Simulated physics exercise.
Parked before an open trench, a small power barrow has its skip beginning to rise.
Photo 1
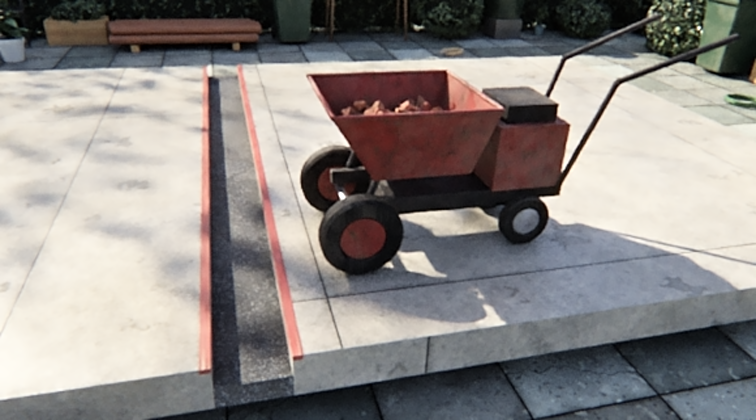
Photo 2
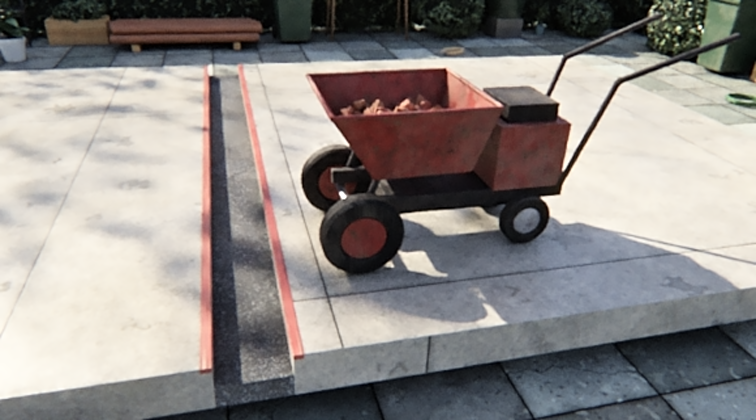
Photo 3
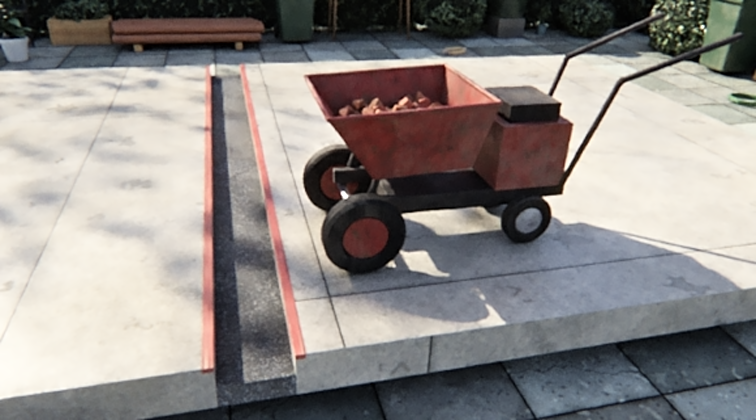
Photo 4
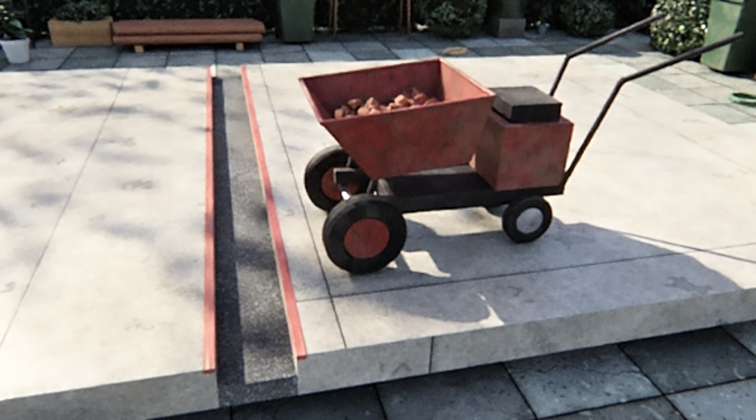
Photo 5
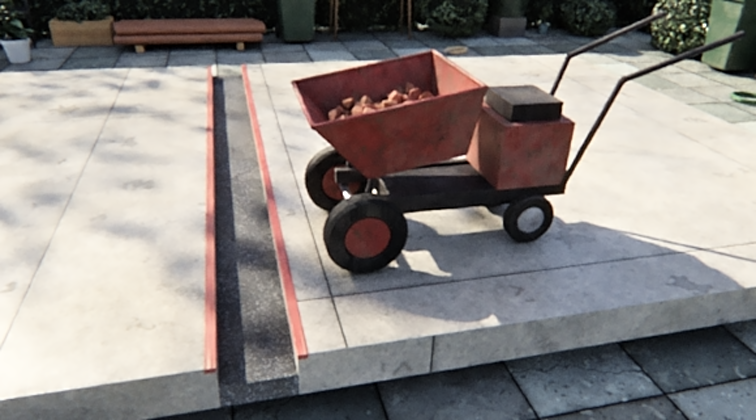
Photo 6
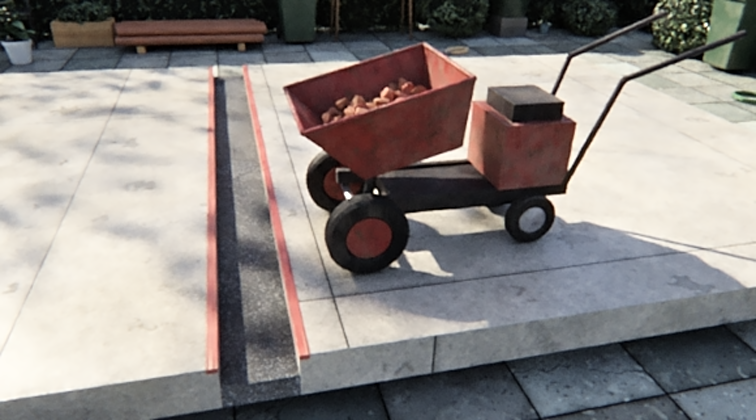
The red skip of a small power barrow, loaded with reddish rubble, sat level at first, then gradually tilted toward the shallow trench on the left while the wheels stayed in place.
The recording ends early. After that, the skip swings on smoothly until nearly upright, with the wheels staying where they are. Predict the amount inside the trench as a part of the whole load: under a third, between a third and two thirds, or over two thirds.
Honestly, the trench gets a third to two-thirds of the load.
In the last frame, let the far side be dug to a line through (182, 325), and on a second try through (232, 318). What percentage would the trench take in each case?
80 and 0 percent.
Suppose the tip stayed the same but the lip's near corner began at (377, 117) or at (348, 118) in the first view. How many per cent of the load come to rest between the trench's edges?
First spot: Roughly 90 percent; second spot: Roughly 70 percent.
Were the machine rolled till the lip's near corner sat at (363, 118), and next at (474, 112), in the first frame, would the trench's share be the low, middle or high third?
The first stop gives over two thirds, while the second gives below one third.
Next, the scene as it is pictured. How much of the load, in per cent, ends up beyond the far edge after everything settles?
Result: Close to 45 %.
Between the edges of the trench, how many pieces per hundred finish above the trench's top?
Close to 25 per cent.
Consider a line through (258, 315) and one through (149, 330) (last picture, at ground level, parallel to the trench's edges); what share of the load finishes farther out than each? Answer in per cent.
Estimate, first then second: 90 %, 10 %.
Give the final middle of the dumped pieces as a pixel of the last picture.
I'd say the middle ends up at about (219, 245).
Shortly afterwards, skip tipped steeply; the whole lot in the skip.
Next, skip tipped right over; the bulk in the skip; a little in or heaped over the trench; a little beyond it.
Some moments later, skip tipped right over; near a quarter in the skip; near a third in or heaped over the trench; near half beyond it.
In the end, skip tipped right over; only a few in the skip; near half in or heaped over the trench; near half beyond it.
